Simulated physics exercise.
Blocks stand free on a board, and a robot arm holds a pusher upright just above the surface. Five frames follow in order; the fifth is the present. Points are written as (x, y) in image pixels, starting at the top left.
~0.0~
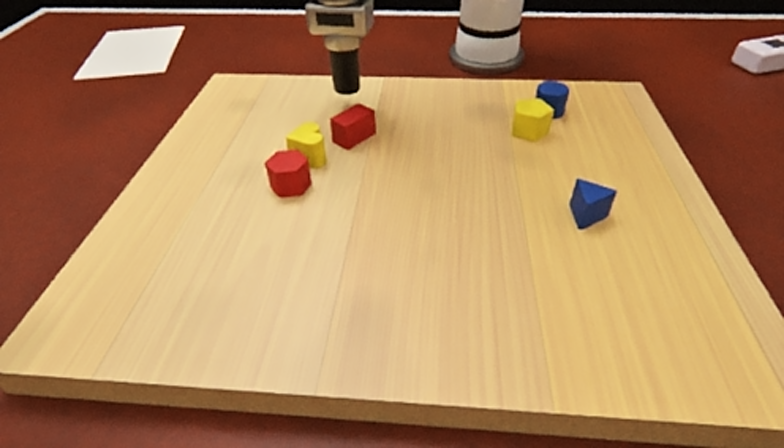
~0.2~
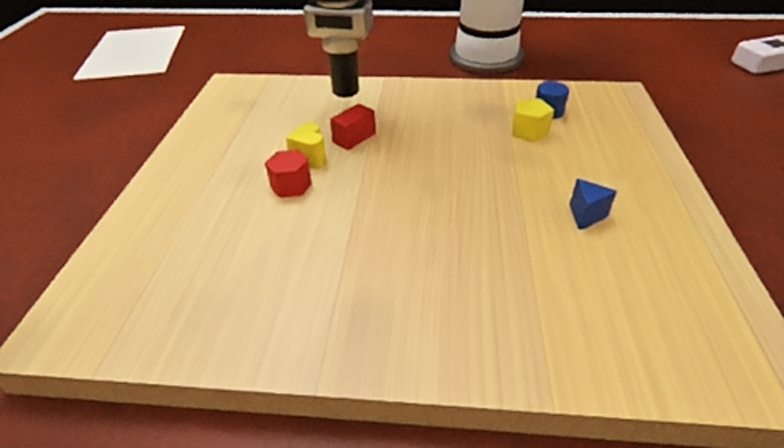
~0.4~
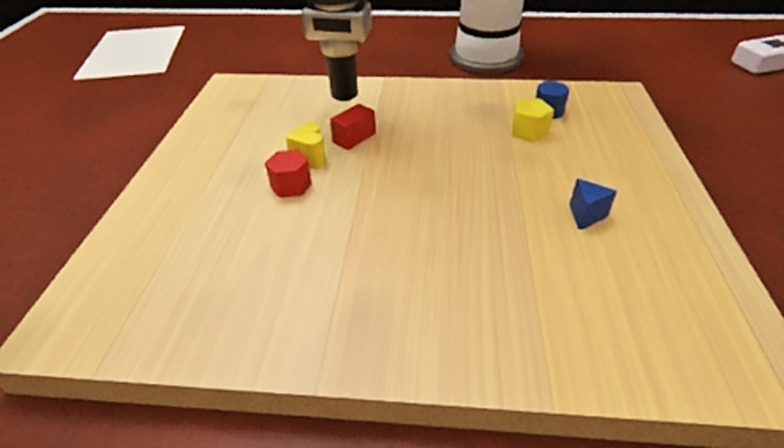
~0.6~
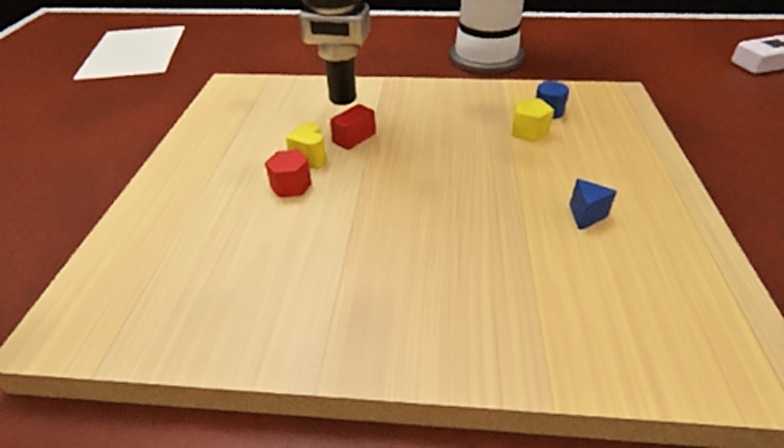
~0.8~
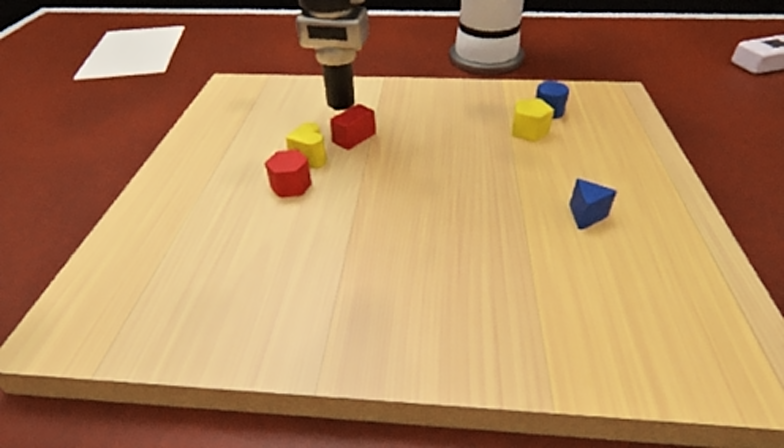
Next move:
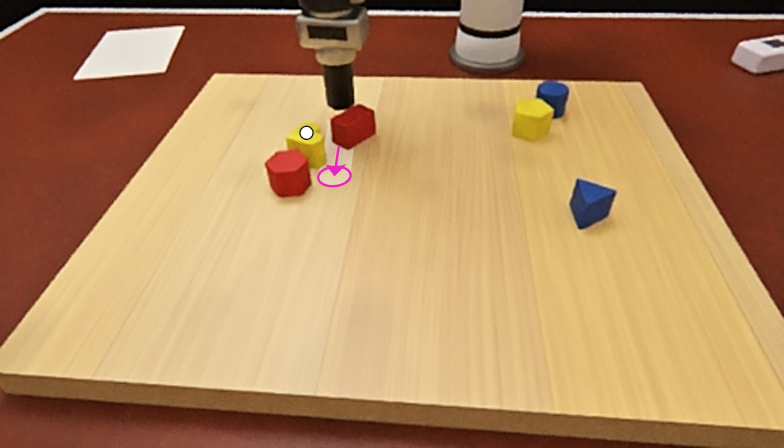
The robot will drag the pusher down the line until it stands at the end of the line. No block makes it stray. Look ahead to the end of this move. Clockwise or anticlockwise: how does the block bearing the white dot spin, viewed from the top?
Answer: Clockwise.
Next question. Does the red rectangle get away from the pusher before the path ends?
I'd say yes.
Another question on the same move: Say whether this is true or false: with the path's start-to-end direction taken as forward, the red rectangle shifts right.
False.
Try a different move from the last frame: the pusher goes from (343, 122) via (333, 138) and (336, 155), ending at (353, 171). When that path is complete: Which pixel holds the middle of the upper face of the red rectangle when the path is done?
Answer: (362, 123).
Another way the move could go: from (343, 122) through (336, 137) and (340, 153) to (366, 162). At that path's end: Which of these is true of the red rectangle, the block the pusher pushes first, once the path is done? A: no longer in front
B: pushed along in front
I choose A.
The line goes in a line from (343, 122) to (334, 176); the dot is on the yellow heart-shaped block.
What follows on the original path. One third of the way, pusher (338, 121); red rectangle (357, 124), turned 10° anticlockwise.
Two thirds of the way, pusher (335, 139); yellow heart-shaped block (304, 135), turned 15° clockwise; red rectangle (363, 132), turned 35° anticlockwise.
At the end, pusher (332, 158); red hexagon unmoved; yellow heart-shaped block (303, 136), turned 20° clockwise; red rectangle (364, 133), turned 40° anticlockwise.
